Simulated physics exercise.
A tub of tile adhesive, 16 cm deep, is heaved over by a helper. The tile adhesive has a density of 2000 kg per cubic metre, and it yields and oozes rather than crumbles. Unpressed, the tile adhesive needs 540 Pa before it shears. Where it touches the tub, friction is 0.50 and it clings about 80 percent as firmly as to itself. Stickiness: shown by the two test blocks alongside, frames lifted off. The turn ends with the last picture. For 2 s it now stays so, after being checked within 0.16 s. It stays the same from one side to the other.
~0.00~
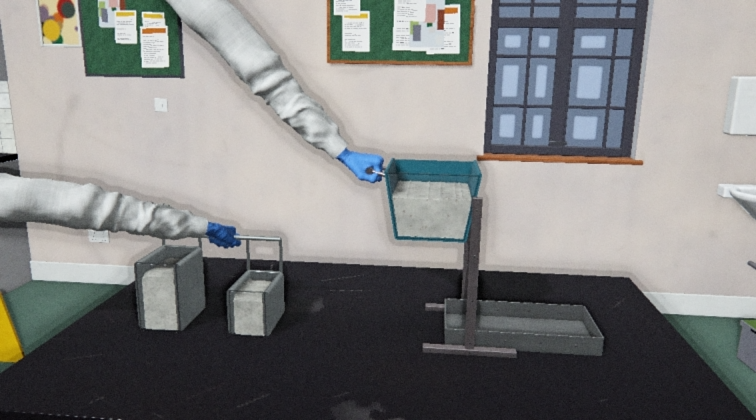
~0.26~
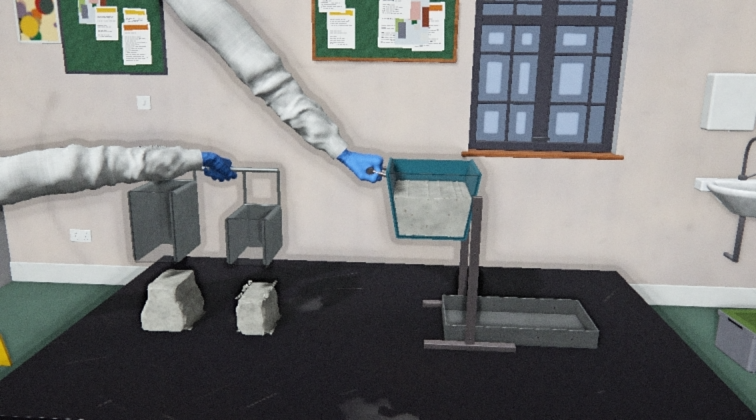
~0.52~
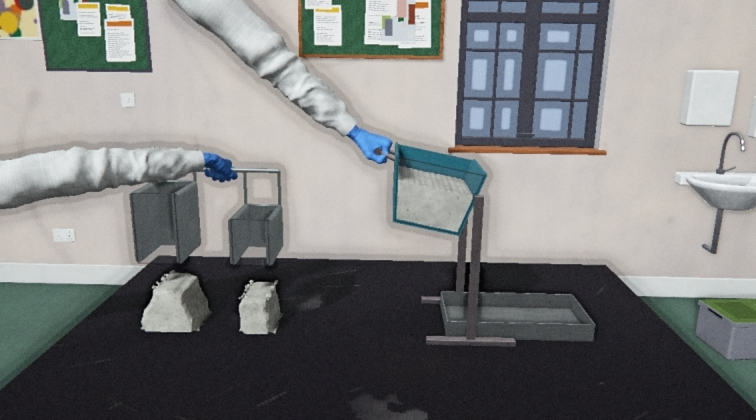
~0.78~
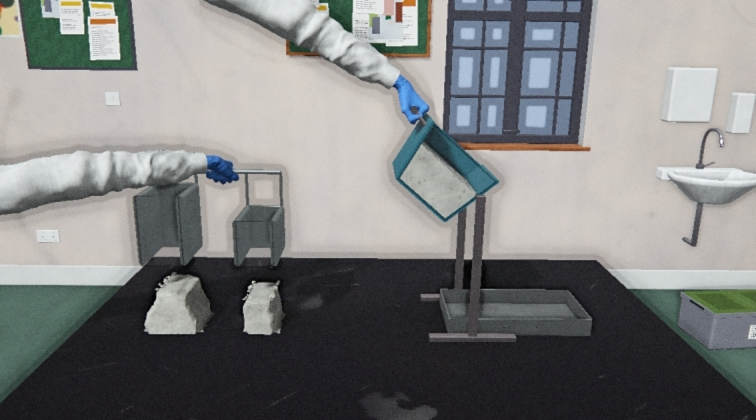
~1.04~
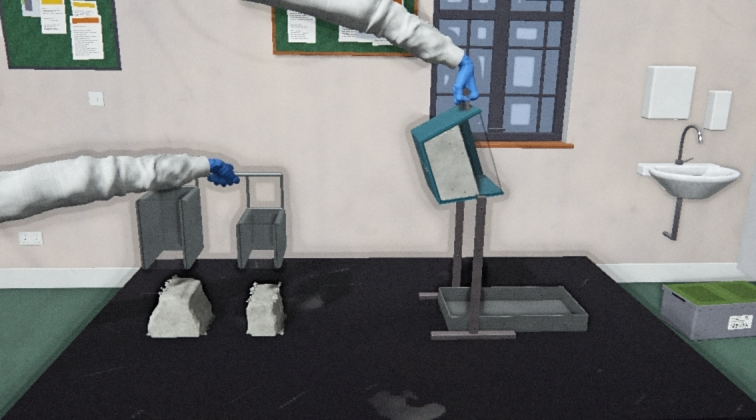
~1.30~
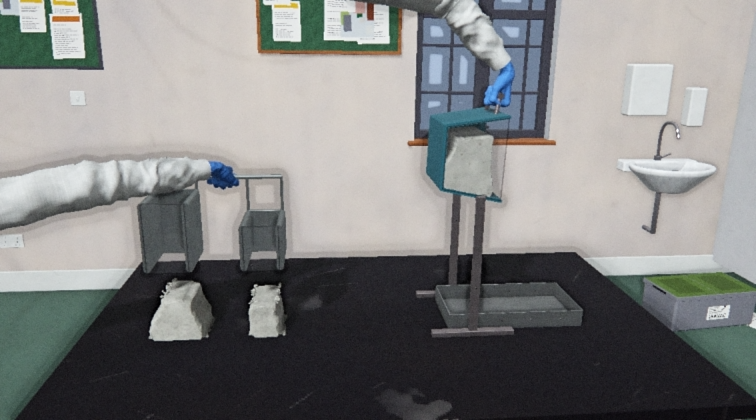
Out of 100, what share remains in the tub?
41 out of 100.
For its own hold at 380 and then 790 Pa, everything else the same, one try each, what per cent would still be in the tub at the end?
In turn about 45 %, 45 %.
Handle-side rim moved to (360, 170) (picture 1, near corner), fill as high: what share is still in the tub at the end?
About 35 per cent.
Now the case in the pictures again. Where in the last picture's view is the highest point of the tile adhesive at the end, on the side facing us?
Peak location: Approx. (465, 166).
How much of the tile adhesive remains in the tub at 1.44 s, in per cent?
About 95 %.
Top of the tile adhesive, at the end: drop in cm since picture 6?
8 cm or so.
After 1.44 s, the tub is at 92 degrees and holds 96 %.
After 1.61 s, the tub is at 92 degrees and holds 67 %.
After 1.78 s, the tub is at 92 degrees and holds 47 %.
After 1.95 s, the tub is at 92 degrees and holds 41 %.
After 3.30 s, at the end, the tub is at 92 degrees and holds 41 %.
